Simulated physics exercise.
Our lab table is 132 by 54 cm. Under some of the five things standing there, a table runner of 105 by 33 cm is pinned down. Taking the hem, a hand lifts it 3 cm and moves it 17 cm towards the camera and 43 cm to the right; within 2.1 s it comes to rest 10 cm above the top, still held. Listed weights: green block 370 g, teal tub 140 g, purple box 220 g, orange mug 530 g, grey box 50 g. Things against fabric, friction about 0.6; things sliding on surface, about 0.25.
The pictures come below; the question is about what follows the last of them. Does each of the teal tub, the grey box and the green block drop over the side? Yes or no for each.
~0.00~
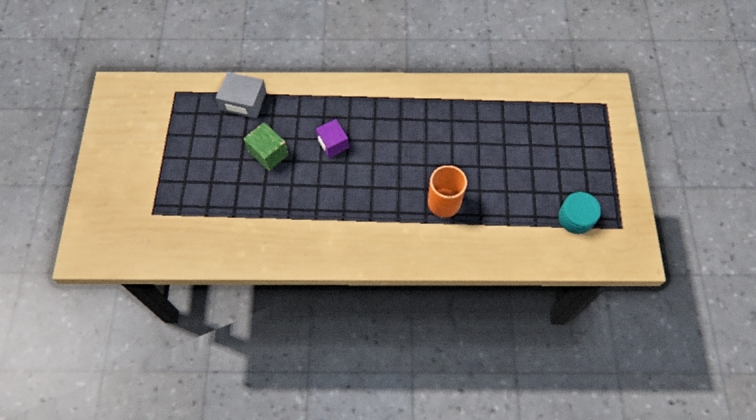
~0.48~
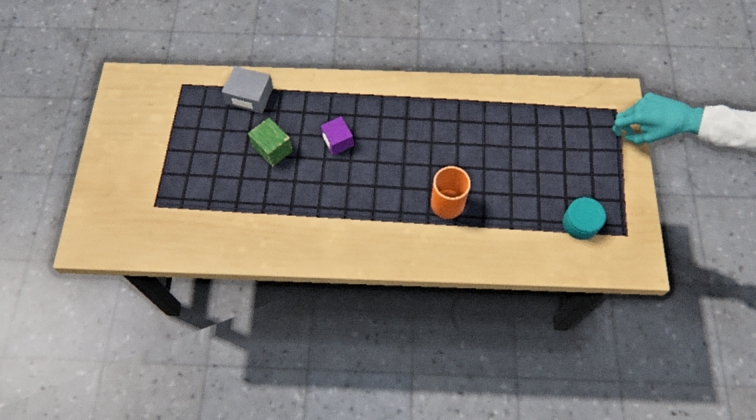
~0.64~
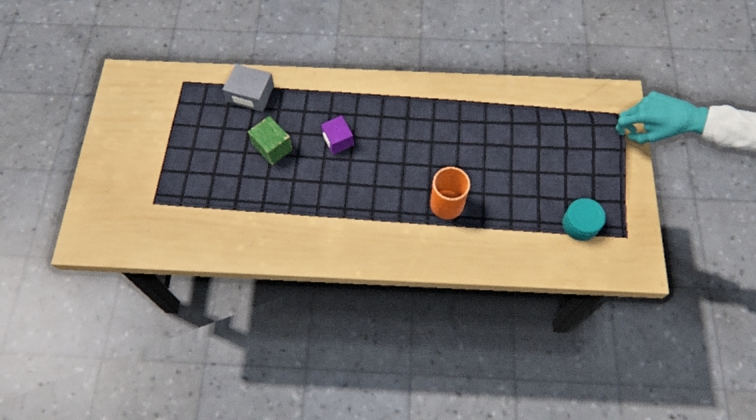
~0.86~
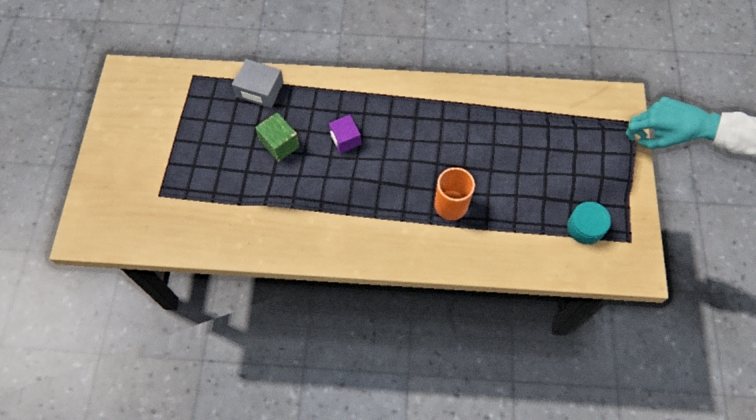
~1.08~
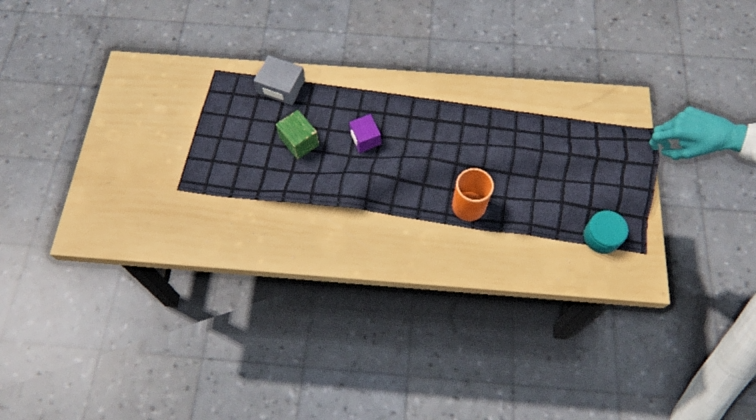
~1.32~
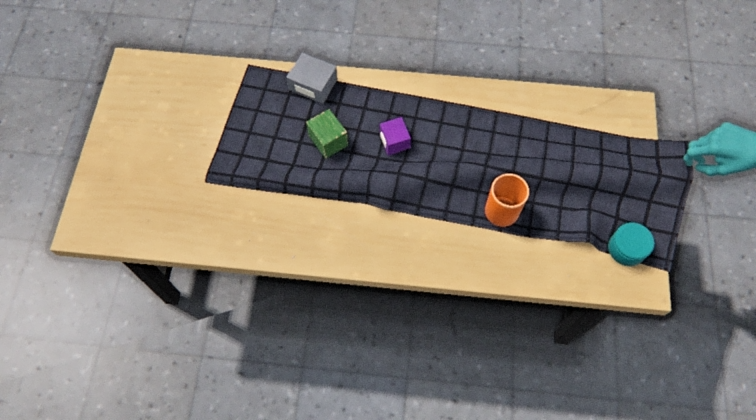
Teal tub - yes, grey box - no, green block - no.
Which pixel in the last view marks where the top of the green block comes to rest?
Resting point is at approximately (489, 146).
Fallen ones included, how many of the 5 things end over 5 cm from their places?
My count is 5.
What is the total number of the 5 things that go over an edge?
After counting, the figure is 2.
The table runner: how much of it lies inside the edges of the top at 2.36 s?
Roughly 65% of it.
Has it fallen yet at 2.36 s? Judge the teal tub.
Teal tub already down.
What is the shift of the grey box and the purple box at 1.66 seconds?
The grey box has shifted 25 cm and the purple box 25 cm.
At 1.7 s, 85 % of the table runner is still over the top; grey box 25 cm off its start, green block 22 cm off its start, teal tub 20 cm off its start.
At 2.0 s, 75 % of the table runner is still over the top; teal tub over the edge, grey box 37 cm off its start, green block 34 cm off its start.
At 2.4 s, 65 % of the table runner is still over the top; grey box 46 cm off its start at (452, 80), teal tub over the edge, green block 42 cm off its start at (463, 138).
At 2.7 s, 65 % of the table runner is still over the top; grey box 49 cm off its start, green block 45 cm off its start, teal tub over the edge.
At 4.3 s, 60 % of the table runner is still over the top; grey box 50 cm off its start at (469, 89), green block 48 cm off its start at (489, 146), teal tub over the edge, orange mug over the edge.
